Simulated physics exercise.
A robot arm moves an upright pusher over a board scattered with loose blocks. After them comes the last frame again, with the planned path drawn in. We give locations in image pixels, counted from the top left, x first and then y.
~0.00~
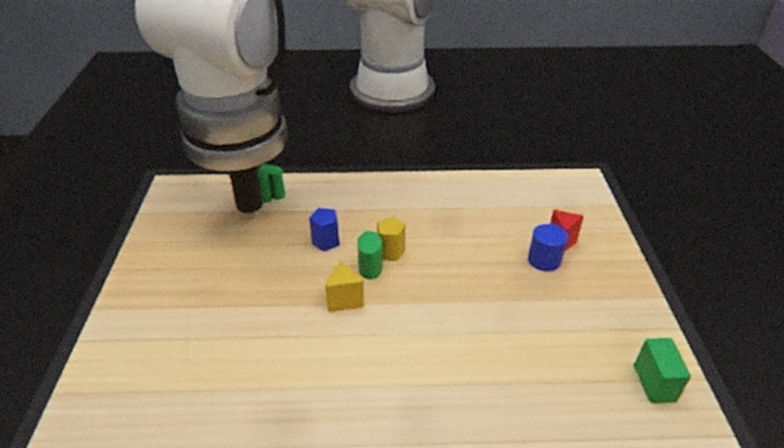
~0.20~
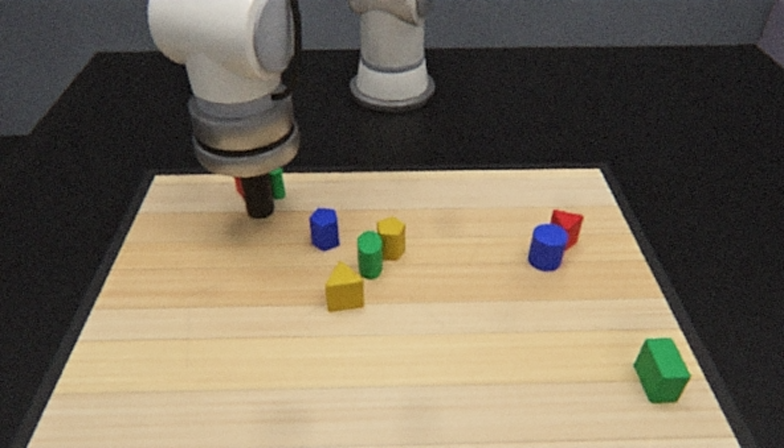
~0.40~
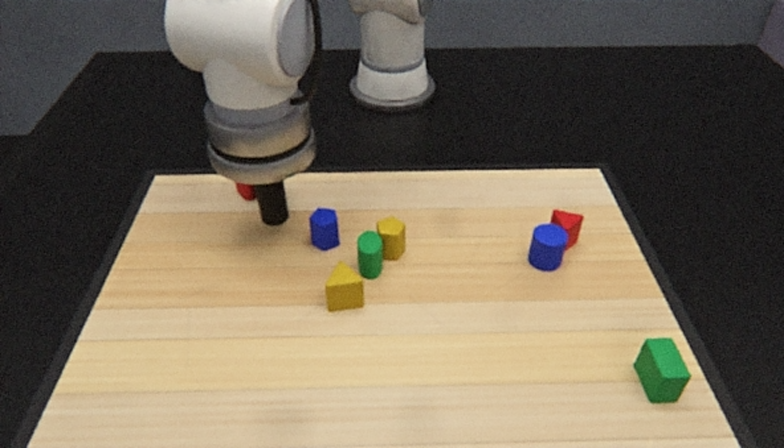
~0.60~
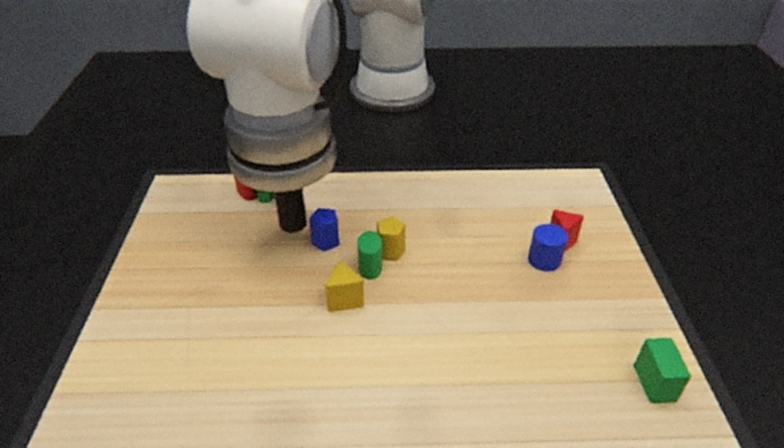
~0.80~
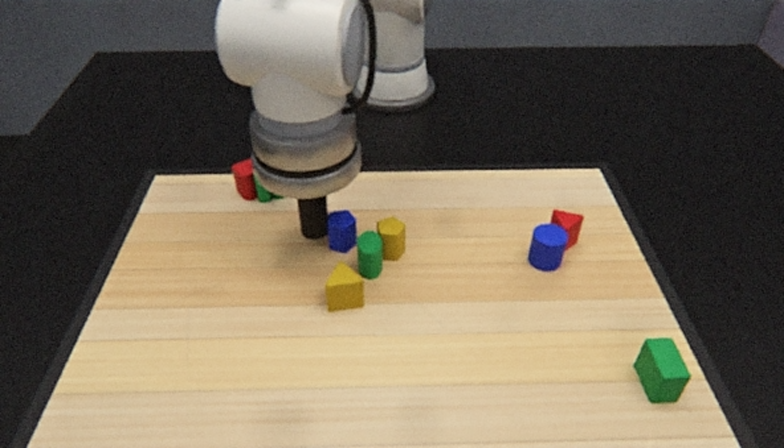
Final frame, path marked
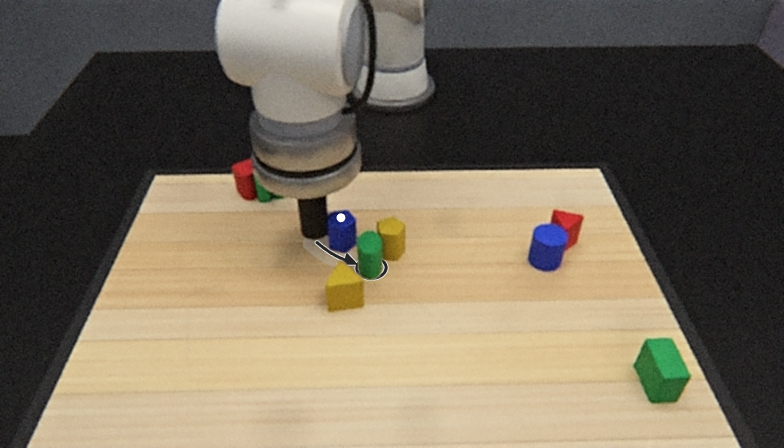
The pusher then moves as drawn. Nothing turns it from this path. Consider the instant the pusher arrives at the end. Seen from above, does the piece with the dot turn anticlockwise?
My answer is yes.
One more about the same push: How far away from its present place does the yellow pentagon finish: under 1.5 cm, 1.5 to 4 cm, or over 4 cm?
I reckon it covers less than 1.5 cm.
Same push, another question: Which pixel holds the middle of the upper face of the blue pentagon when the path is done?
Most likely (369, 221).
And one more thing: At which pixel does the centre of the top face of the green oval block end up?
Roughly at (396, 250).
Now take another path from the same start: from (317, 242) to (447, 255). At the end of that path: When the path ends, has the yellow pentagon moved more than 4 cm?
That would be a yes.
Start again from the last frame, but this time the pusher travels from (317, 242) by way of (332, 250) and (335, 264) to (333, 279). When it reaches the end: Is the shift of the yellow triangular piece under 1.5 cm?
I expect so.
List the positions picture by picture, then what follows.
In the first picture, tip of the pusher at (250, 205), middles of tops, blue pentagon at (324, 216), yellow triangular piece at (343, 275), green oval block at (370, 241), yellow pentagon at (391, 226).
In the second picture, pusher at (261, 211), nothing pushed.
In the third picture, pusher at (275, 218), nothing pushed.
In the fourth picture, pusher at (293, 224), nothing pushed.
In the fifth picture, pusher at (315, 231), blue pentagon at (341, 218), yellow triangular piece at (343, 275), green oval block at (370, 241), yellow pentagon at (391, 226).
The line goes from (317, 242) through (340, 258) to (371, 268); the dot is on the blue pentagon.
What follows on the original path. Halfway along, pusher at (340, 247); blue pentagon at (363, 222), turned 45° anticlockwise.
At the end, pusher at (371, 256); blue pentagon at (369, 221), turned 70° anticlockwise; yellow triangular piece unmoved; green oval block at (396, 250); yellow pentagon at (397, 224), turned 20° clockwise.
